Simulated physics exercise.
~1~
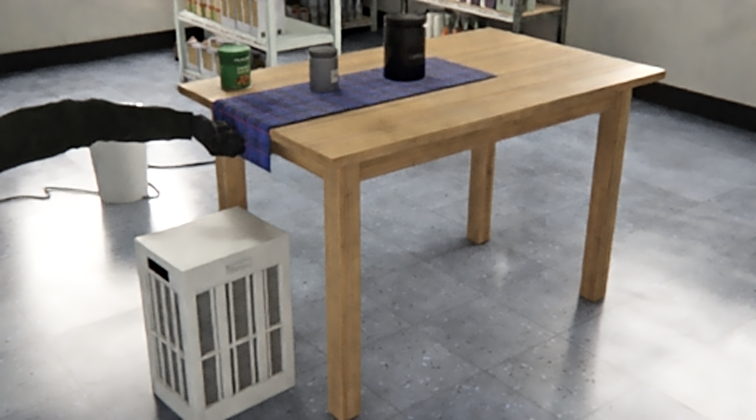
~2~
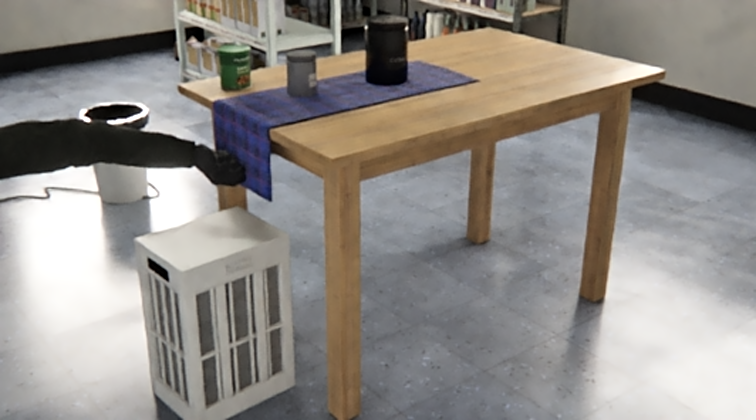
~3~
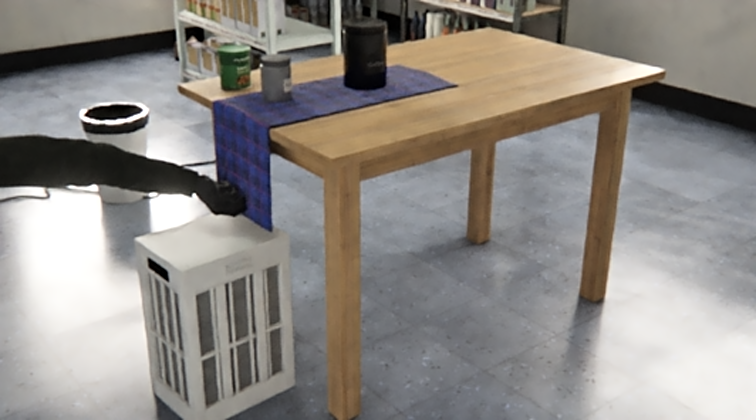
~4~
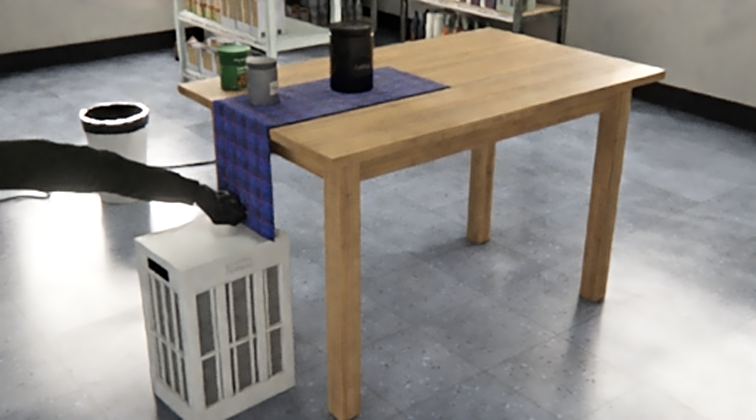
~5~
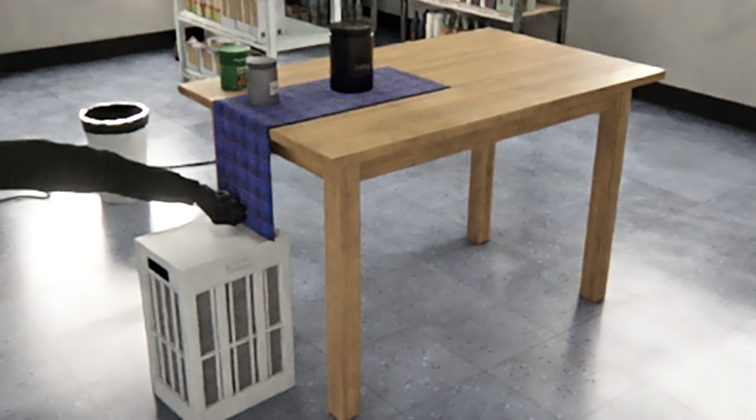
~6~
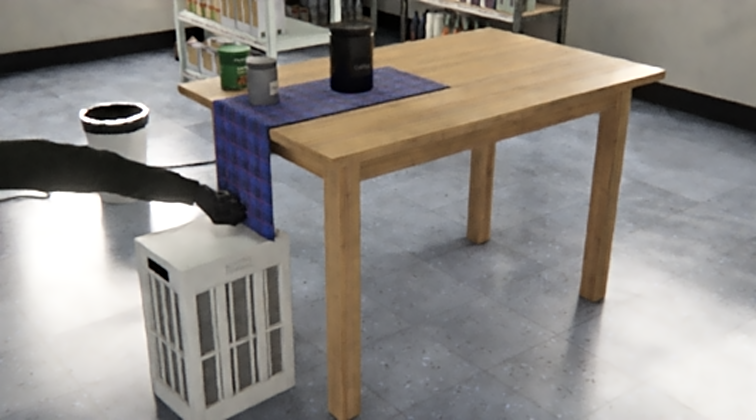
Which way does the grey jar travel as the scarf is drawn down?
The grey jar moves to the left, carried along with the blue scarf toward the left end of the table.
